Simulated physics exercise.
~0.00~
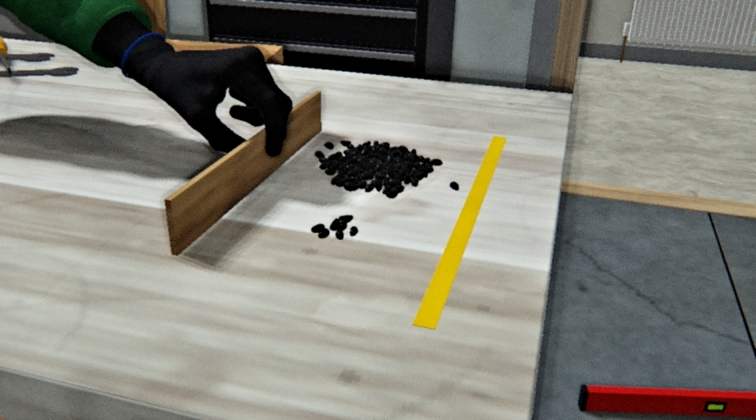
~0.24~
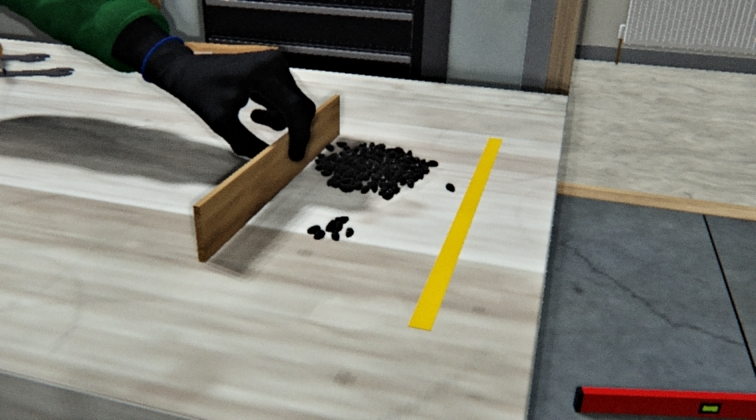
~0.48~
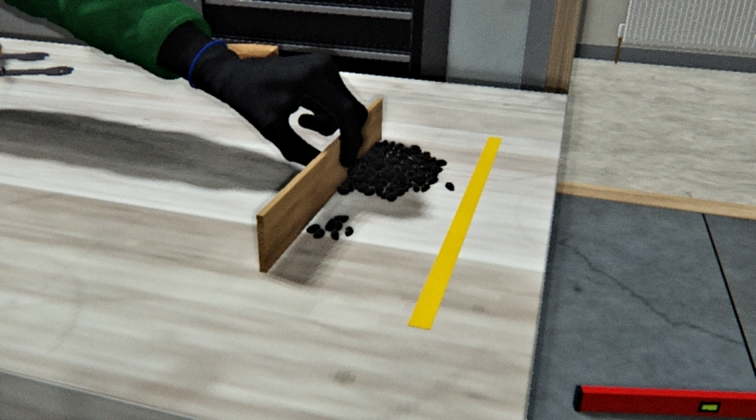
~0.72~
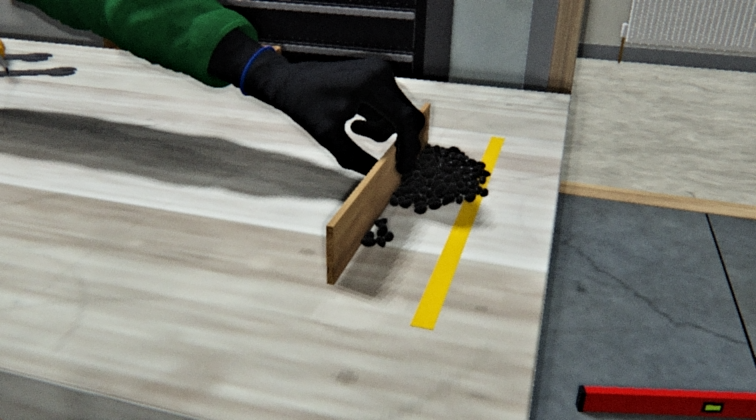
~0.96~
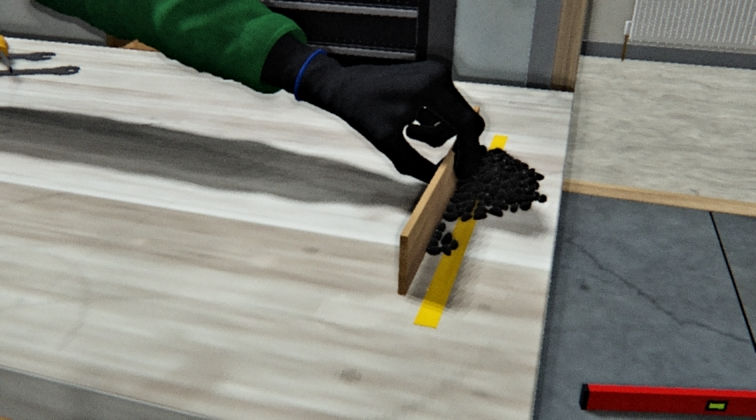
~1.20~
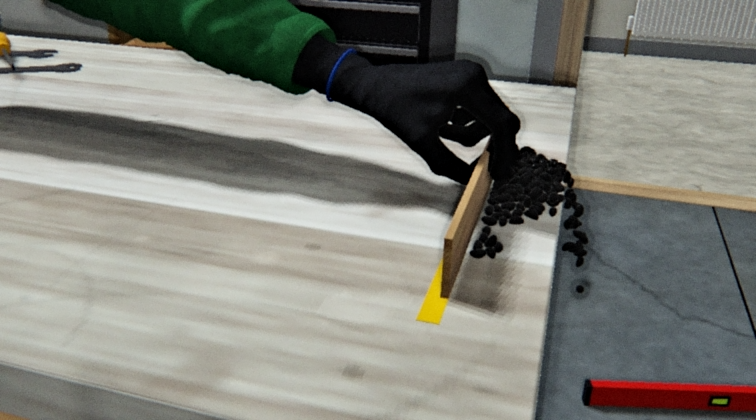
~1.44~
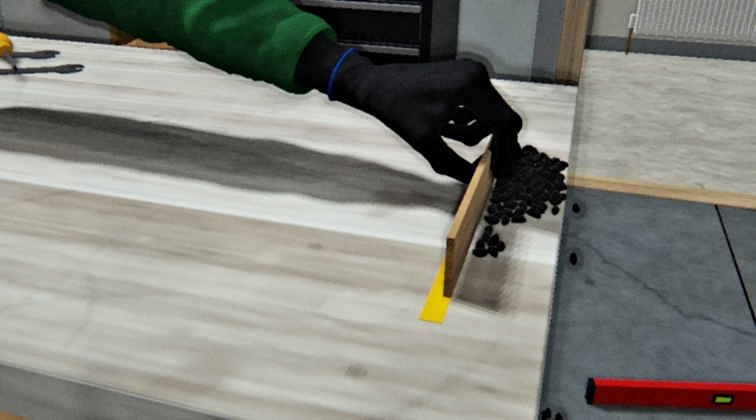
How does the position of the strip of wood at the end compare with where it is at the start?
At the start the strip of wood stands to the left of both dark piles, well away from the yellow tape. At the end it is farther right, standing on the tape near the table's right edge.
In this clip, a black-gloved hand slides an upright strip of wood rightward along a table, pushing a large and a small pile of dark bean-like pieces. It stops on the yellow tape; a few pieces from the large pile fall off the edge, while the rest stay on the table.
